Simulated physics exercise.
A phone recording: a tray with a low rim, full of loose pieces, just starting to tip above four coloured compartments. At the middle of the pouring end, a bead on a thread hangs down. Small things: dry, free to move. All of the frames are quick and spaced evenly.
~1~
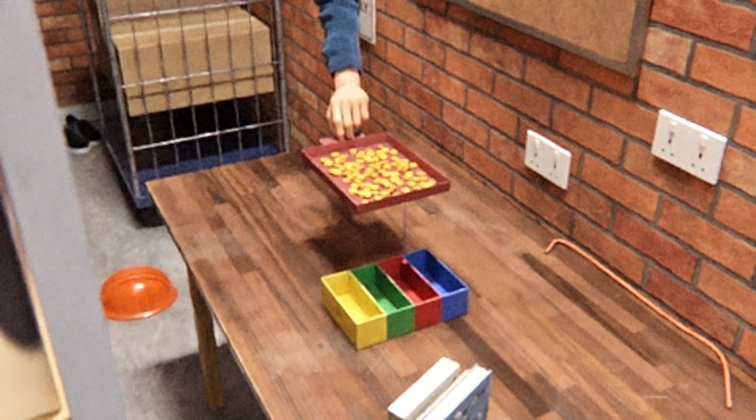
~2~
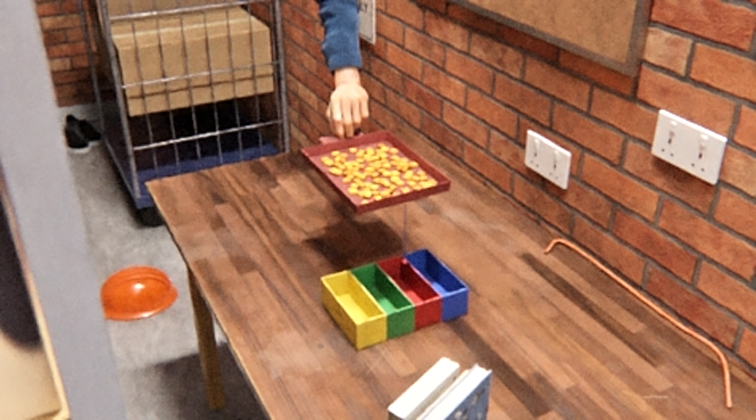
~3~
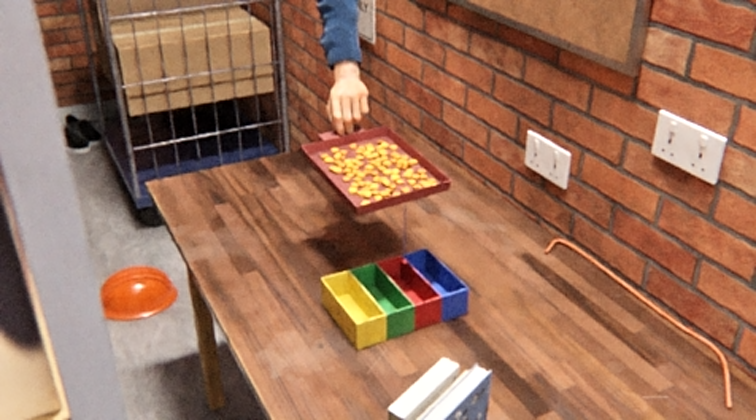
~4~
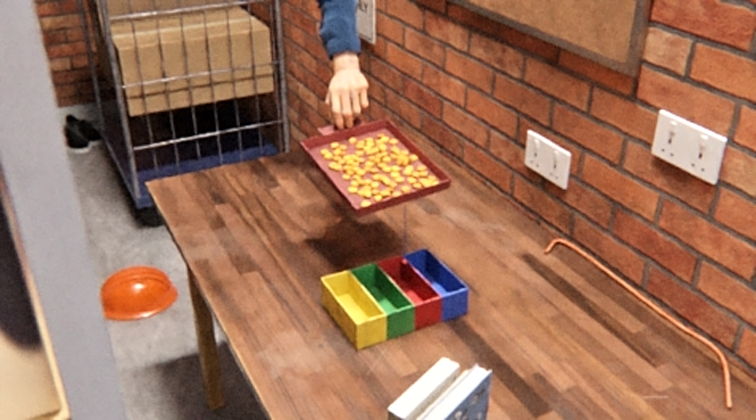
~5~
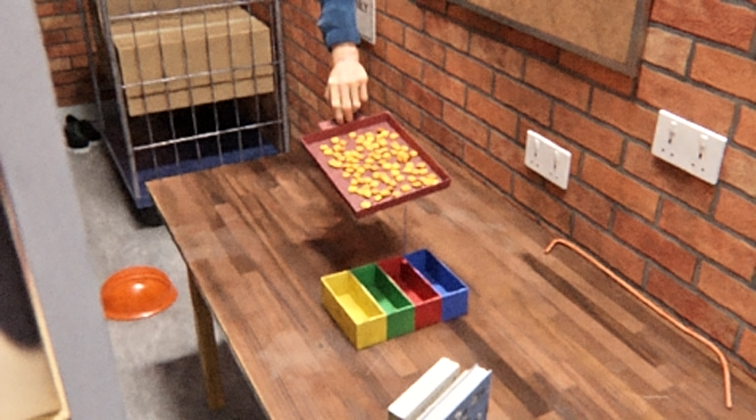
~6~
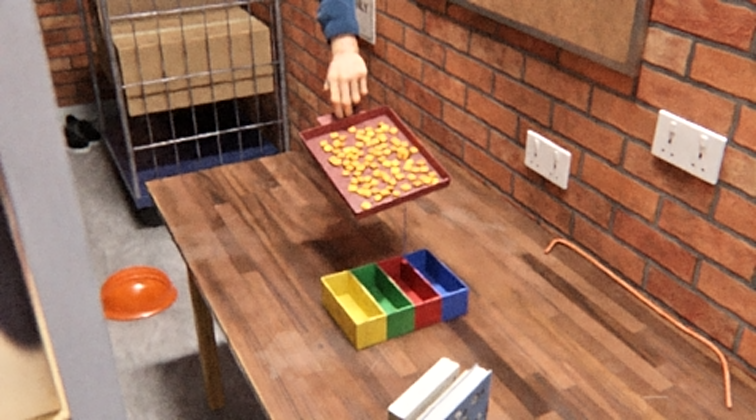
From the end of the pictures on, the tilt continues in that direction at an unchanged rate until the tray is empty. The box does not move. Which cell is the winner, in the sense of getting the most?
Winner: Green.
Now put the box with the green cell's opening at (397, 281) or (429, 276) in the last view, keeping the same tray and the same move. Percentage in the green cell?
I'd say about 10 percent, followed by about 0 percent.
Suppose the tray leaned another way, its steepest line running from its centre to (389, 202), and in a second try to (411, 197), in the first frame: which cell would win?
First: That green cell. Second: The blue cell.
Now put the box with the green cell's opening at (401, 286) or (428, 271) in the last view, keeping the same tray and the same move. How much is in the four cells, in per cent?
First placement near 100 percent, second near 10 percent.
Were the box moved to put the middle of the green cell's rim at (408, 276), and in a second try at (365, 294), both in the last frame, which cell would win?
Placing A: The yellow one / placing B: The green cell.
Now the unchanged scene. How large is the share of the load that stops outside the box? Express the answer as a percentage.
Roughly 0 percent of the load.
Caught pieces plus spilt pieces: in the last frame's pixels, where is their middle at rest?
At about (374, 306), give or take.
Soon after the last picture, tray tipped steeply; all on the tray.
A little later, tray tipped right over; nearly all on the tray; a stray few in the green cell; a stray few in the yellow cell; a stray few falling or outside the box.
Later still, tray tipped past a quarter turn; about two thirds in the green cell; about a quarter in the yellow cell; a small part in the red cell; a stray few falling or outside the box.
At rest, tray tipped past a quarter turn; about two thirds in the green cell; about a quarter in the yellow cell; a small part in the red cell; none in the blue cell; a stray few outside the box.
